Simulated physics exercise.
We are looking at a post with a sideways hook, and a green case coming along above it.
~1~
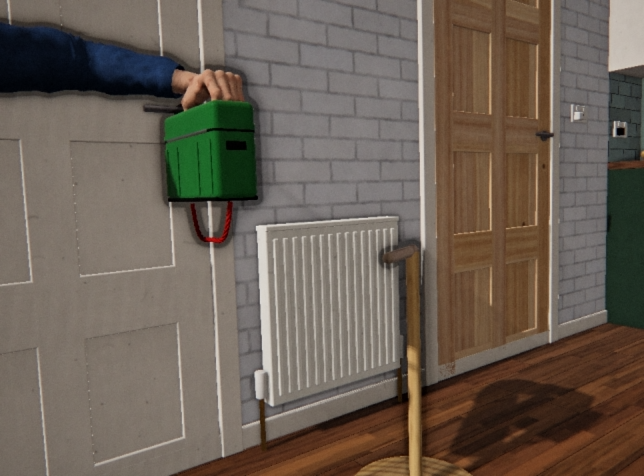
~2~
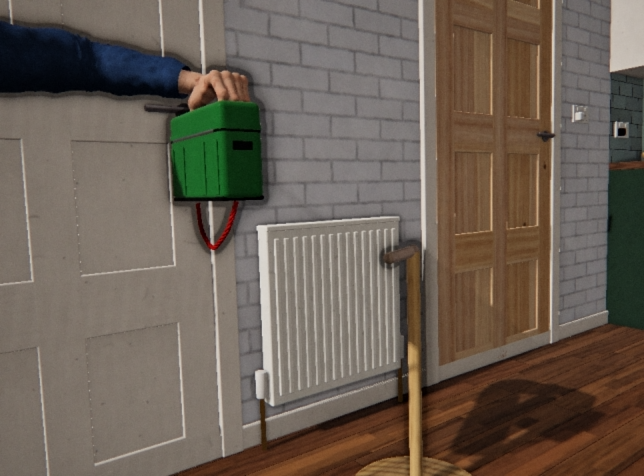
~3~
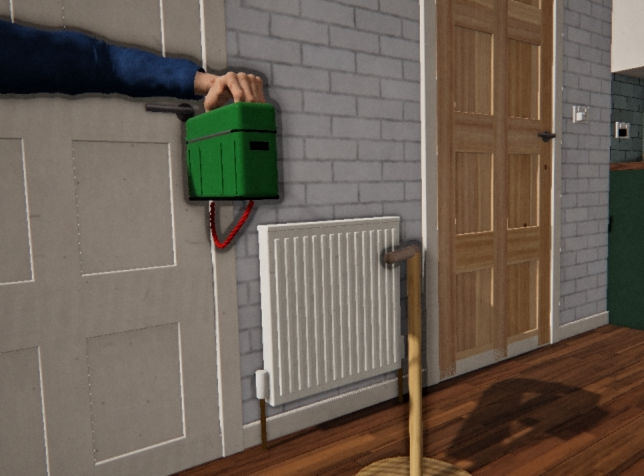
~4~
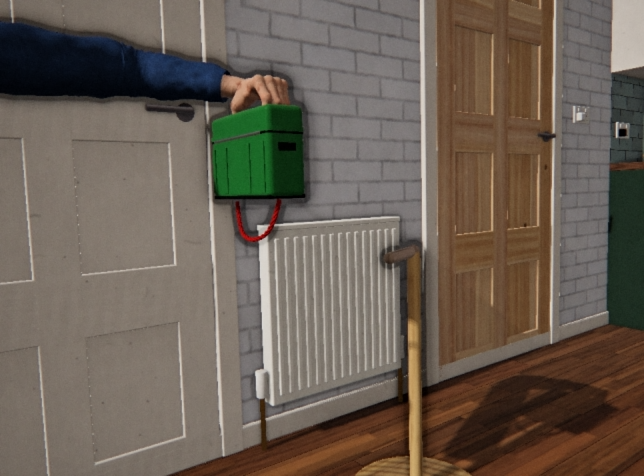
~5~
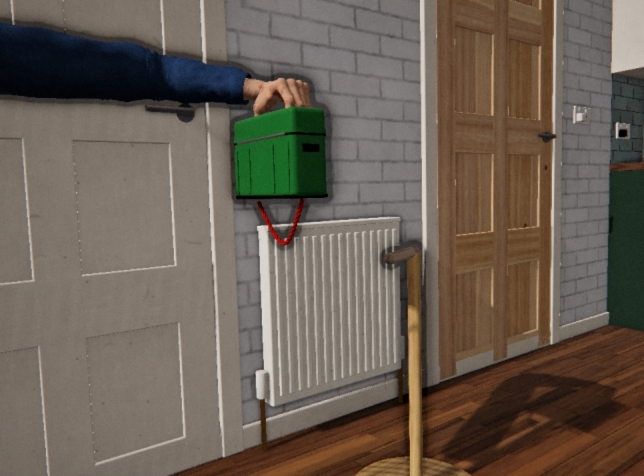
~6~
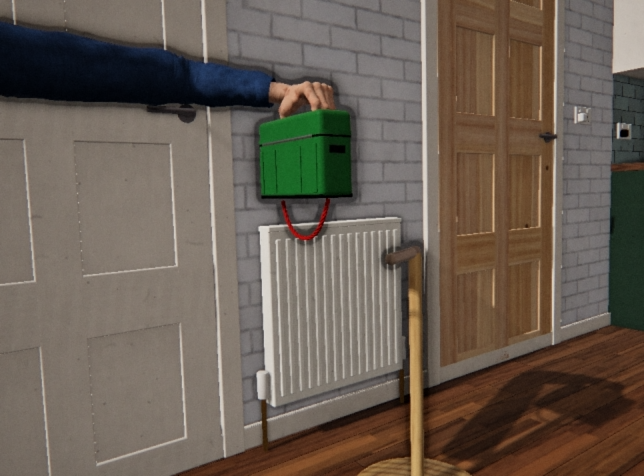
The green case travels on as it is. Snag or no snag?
Outcome: The green case comes away clean.
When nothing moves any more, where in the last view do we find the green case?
It ends at (501, 161).
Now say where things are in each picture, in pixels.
In the first frame, green case (208, 156); hook tip (389, 258).
In the second frame, green case (214, 156); bottom of the loop (213, 248).
In the third frame, green case (229, 156).
In the fourth frame, green case (255, 156); bottom of the loop (252, 239).
In the fifth frame, green case (278, 157).
In the sixth frame, green case (303, 158); bottom of the loop (305, 238); hook tip (391, 259); hook points towards it, loop hangs above the hook.
Then, 0.36 s later than the last view, case nearing the post near (359, 159).
Then, 0.92 s later than the last view, case over the post near (431, 160).
Then, 1.50 s later than the last view, case past the post near (491, 161).
Finally, case past the post near (501, 162). The green case passes clear.
